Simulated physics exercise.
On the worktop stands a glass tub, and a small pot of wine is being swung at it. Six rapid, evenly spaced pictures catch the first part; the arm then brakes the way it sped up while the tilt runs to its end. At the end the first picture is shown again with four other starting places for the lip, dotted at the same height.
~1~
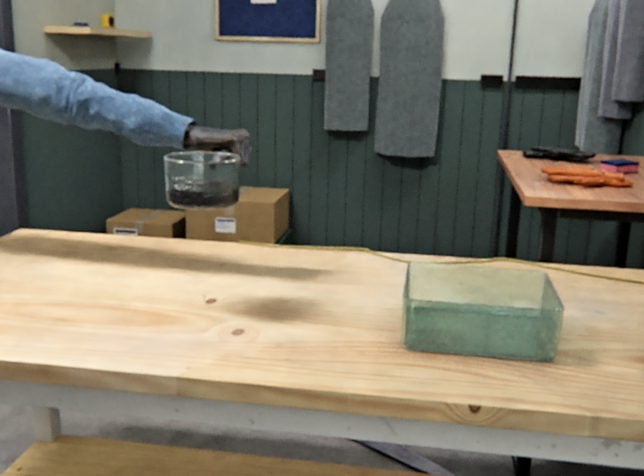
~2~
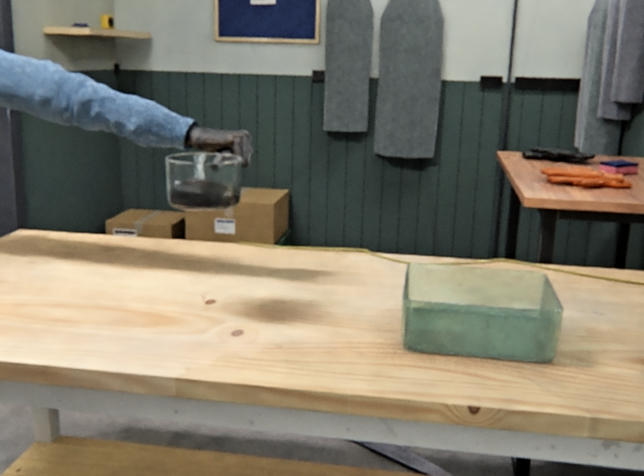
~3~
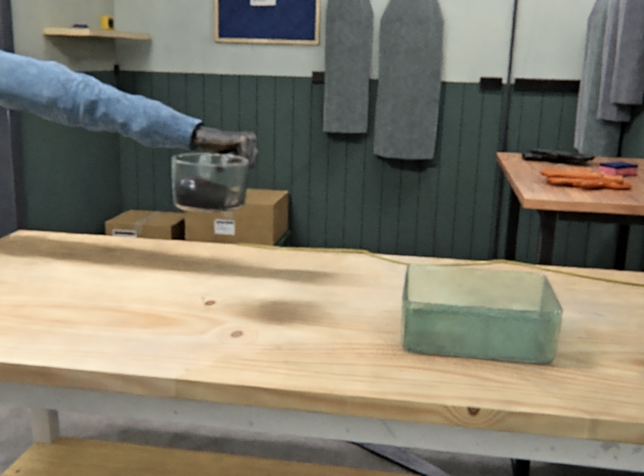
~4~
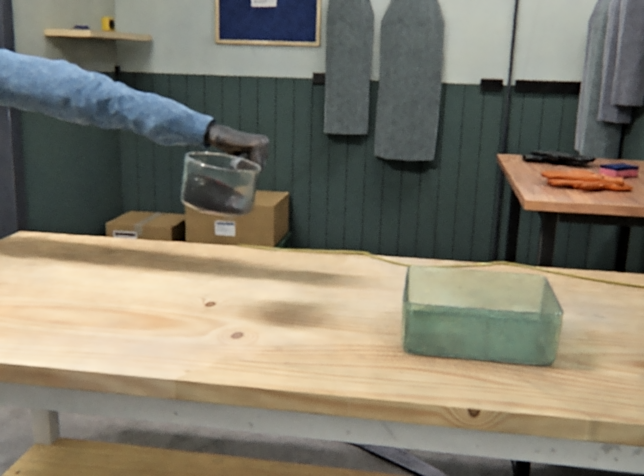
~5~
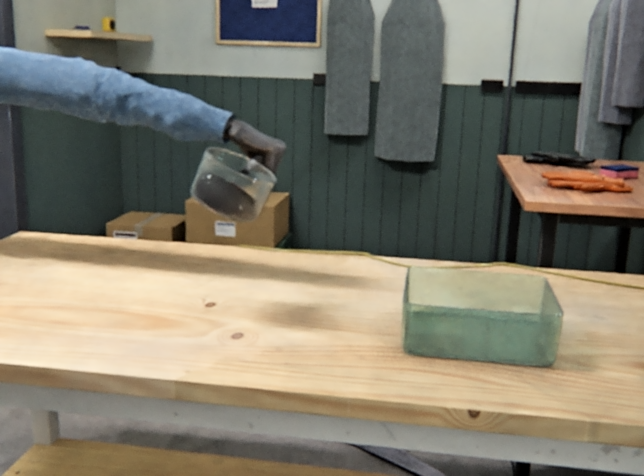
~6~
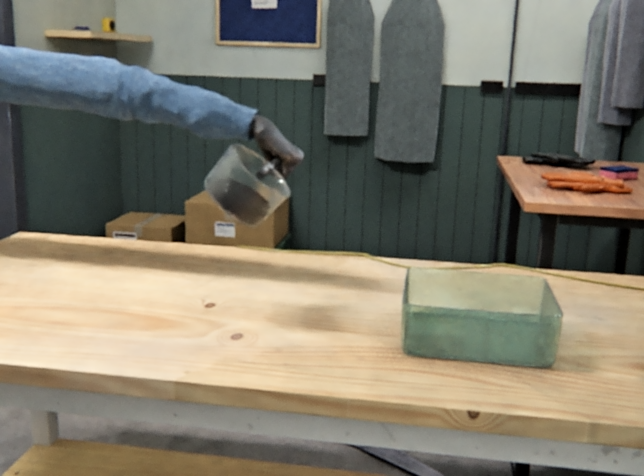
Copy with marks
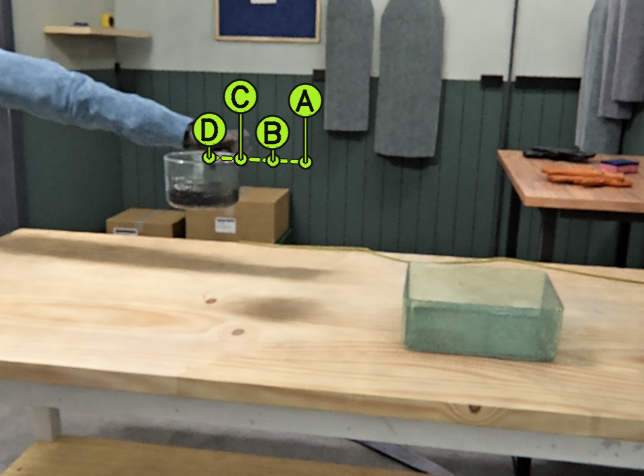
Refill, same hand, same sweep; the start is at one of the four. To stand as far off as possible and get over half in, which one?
It is B.
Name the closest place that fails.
Place C.
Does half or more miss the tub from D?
Yes, that goes wrong.
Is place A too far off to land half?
No.
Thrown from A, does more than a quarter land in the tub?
Yes, it does.
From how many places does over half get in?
Two of the four.
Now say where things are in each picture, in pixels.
Upright, lip at (237, 158); tub from (402, 347) to (556, 360); nothing has left yet, in the first picture.
Upright, lip at (239, 159); nothing has left yet, in the second picture.
Upright, lip at (245, 162); nothing has left yet, in the third picture.
Tipped about 10°, lip at (258, 169); nothing has left yet, in the fourth picture.
Tipped about 23°, lip at (274, 180); nothing has left yet, in the fifth picture.
Tipped about 40°, lip at (288, 194); nothing has left yet, in the sixth picture.
In lime, A at (305, 162); B at (272, 160); C at (240, 158); D at (209, 157).
For place A, about 71 % lands in the tub, 2 % falls short and 27 % goes beside or beyond.
For place B, about 75 % lands in the tub, 4 % falls short and 21 % goes beside or beyond.
For place C, about 4 % lands in the tub, 92 % falls short and 4 % goes beside or beyond.
For place D, about 0 % lands in the tub, 100 % falls short.
